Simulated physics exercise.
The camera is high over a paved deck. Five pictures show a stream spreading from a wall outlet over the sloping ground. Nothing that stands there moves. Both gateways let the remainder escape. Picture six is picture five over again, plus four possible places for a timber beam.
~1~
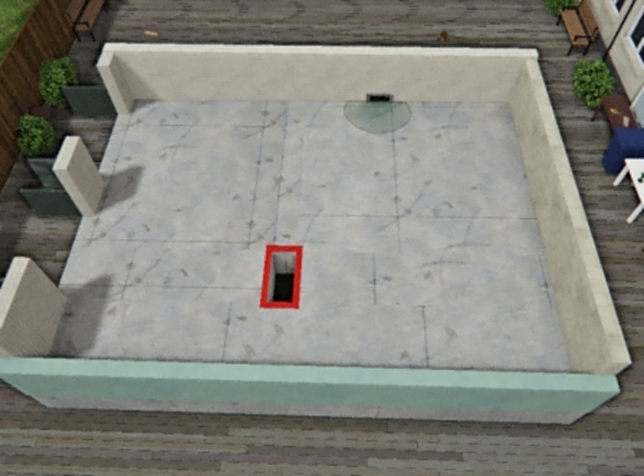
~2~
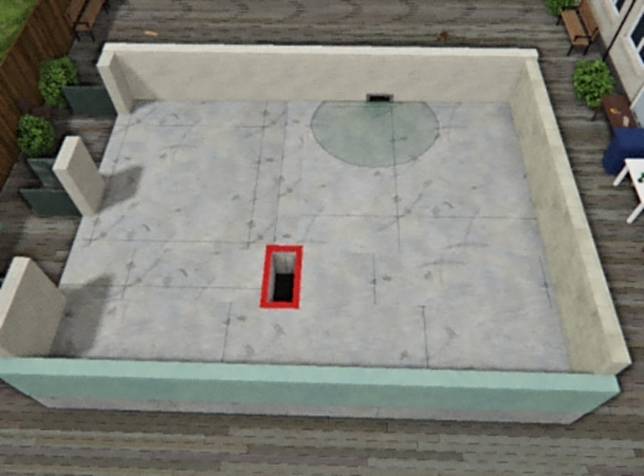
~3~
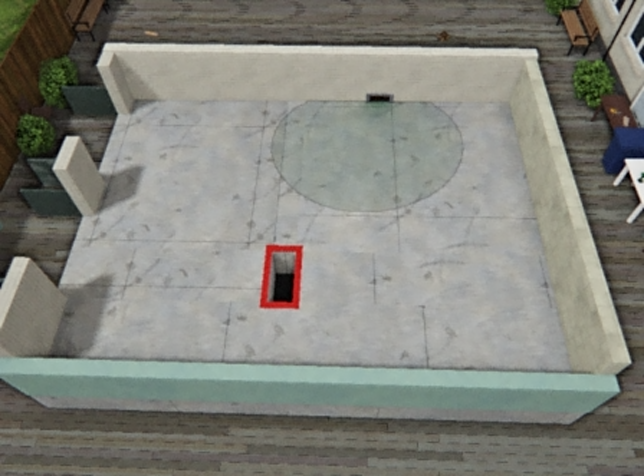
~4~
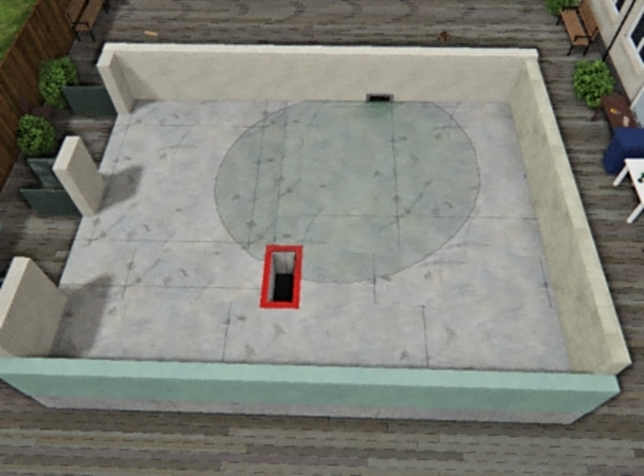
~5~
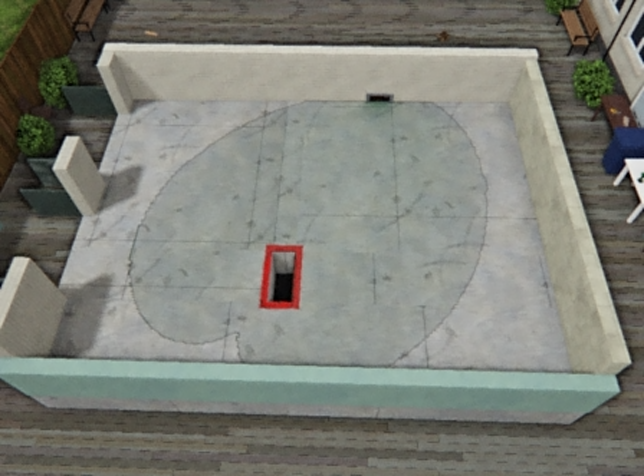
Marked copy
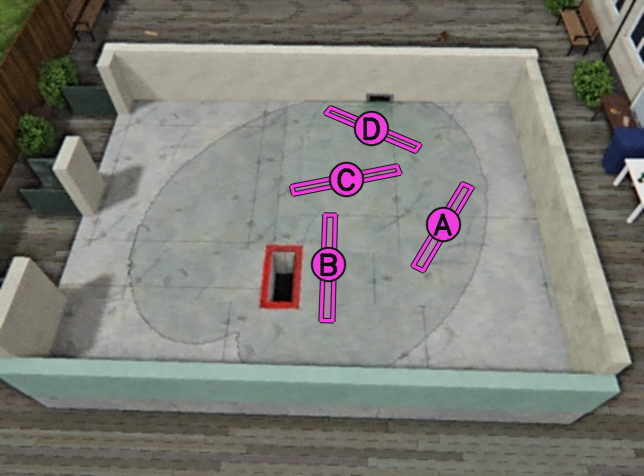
A walled courtyard with a pale stone floor, greenish water spreading from the back wall toward and around a red-edged drain.
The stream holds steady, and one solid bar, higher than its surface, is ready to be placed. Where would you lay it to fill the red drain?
The best position is A.
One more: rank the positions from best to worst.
A, B, C, D.
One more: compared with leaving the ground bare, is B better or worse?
Position B is worse.
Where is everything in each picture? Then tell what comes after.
Outfall at (380, 98); red drain at (282, 276); open gate at (82, 255); open gate at (118, 147); water covers 2 % of the ground and shows as far out as (363, 126); red drain still dry.
Water covers 8 % of the ground and shows as far out as (381, 165); red drain still dry.
Water covers 17 % of the ground and shows as far out as (324, 201); red drain still dry.
Water covers 33 % of the ground and shows as far out as (251, 250); red drain still dry.
Water covers 54 % of the ground and shows as far out as (141, 307); red drain taking water.
On the marked copy, A from (418, 268) to (467, 185); B from (326, 320) to (330, 215); C from (292, 190) to (398, 169); D from (328, 110) to (417, 148).
With A, about 29 % of the stream runs into the red drain, about 64 % out by the gates.
With B, about 18 % of the stream runs into the red drain, about 75 % out by the gates.
With C, about 14 % of the stream runs into the red drain, about 78 % out by the gates.
With D, about 10 % of the stream runs into the red drain, about 79 % out by the gates.
